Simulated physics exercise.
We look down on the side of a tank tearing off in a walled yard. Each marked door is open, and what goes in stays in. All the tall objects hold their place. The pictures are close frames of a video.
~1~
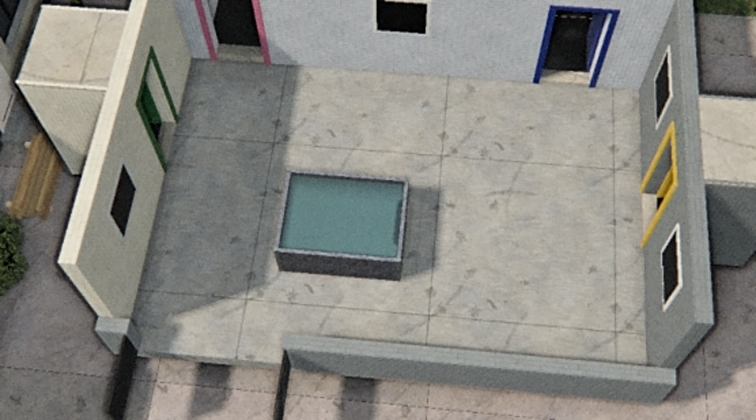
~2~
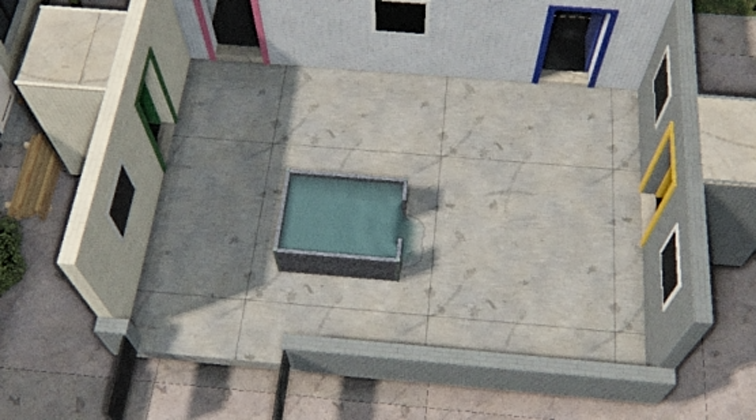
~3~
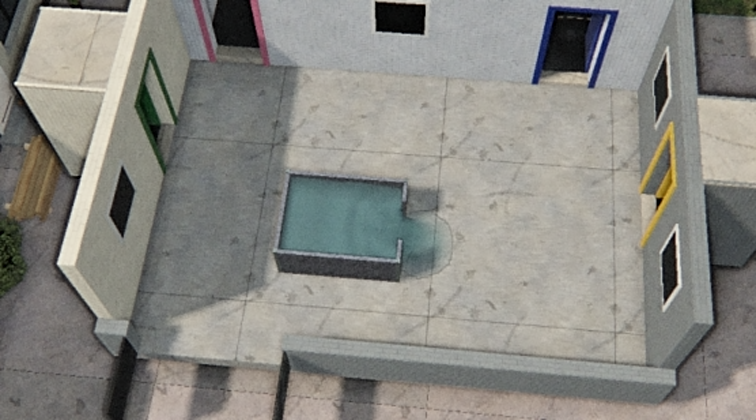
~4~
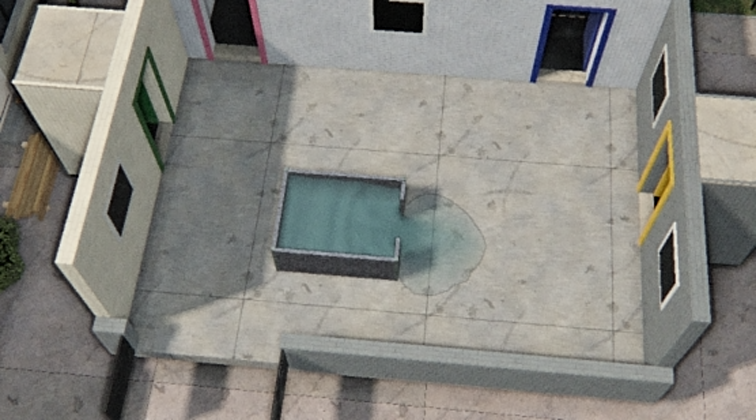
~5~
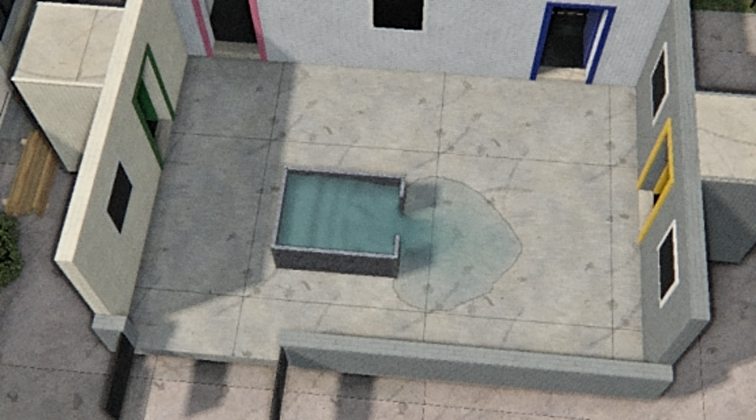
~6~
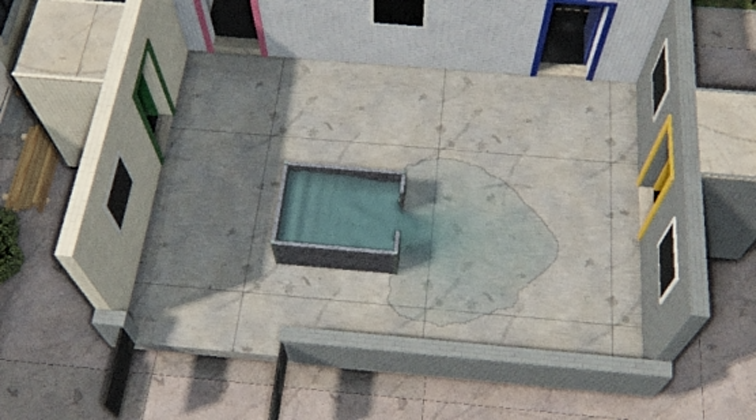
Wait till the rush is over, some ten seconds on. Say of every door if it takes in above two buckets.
In the end: The green door admits no more than that; the blue door admits no more than that; the pink door admits no more than that; the yellow door lets in a lot.
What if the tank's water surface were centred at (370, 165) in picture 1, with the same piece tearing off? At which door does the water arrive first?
First comes the one in yellow.
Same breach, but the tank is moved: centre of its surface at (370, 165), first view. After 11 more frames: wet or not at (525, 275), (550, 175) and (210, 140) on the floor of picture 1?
As listed: Under water, covered, dry.
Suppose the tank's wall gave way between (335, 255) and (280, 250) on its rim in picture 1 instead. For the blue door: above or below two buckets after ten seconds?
One by one: Blue door holds.
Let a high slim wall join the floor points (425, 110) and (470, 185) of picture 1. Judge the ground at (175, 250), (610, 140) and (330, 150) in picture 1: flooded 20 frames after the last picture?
As listed: No water, under water, clear.
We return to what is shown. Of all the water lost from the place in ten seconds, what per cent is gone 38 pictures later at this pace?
Close to 75 %.
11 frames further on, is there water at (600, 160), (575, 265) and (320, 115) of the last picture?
As listed: Under water, awash, dry.
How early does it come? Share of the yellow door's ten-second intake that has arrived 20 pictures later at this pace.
About 50 per cent.
A moment on, water covers 30 % of the floor; the green door not reached, the blue door not reached, the pink door not reached, the yellow door wet at the sill, nothing in.
Next, water covers 40 % of the floor; the green door not reached, the blue door not reached, the pink door not reached, the yellow door over two buckets in.
Then, water covers 40 % of the floor; the green door not reached, the blue door wet at the sill, nothing in, the pink door not reached, the yellow door far over two buckets in.
Later, water covers 50 % of the floor; the green door not reached, the blue door wet at the sill, nothing in, the pink door not reached, the yellow door far over two buckets in.
In the end, water covers 80 % of the floor; the green door not reached, the blue door wet at the sill, nothing in, the pink door not reached, the yellow door far over two buckets in.
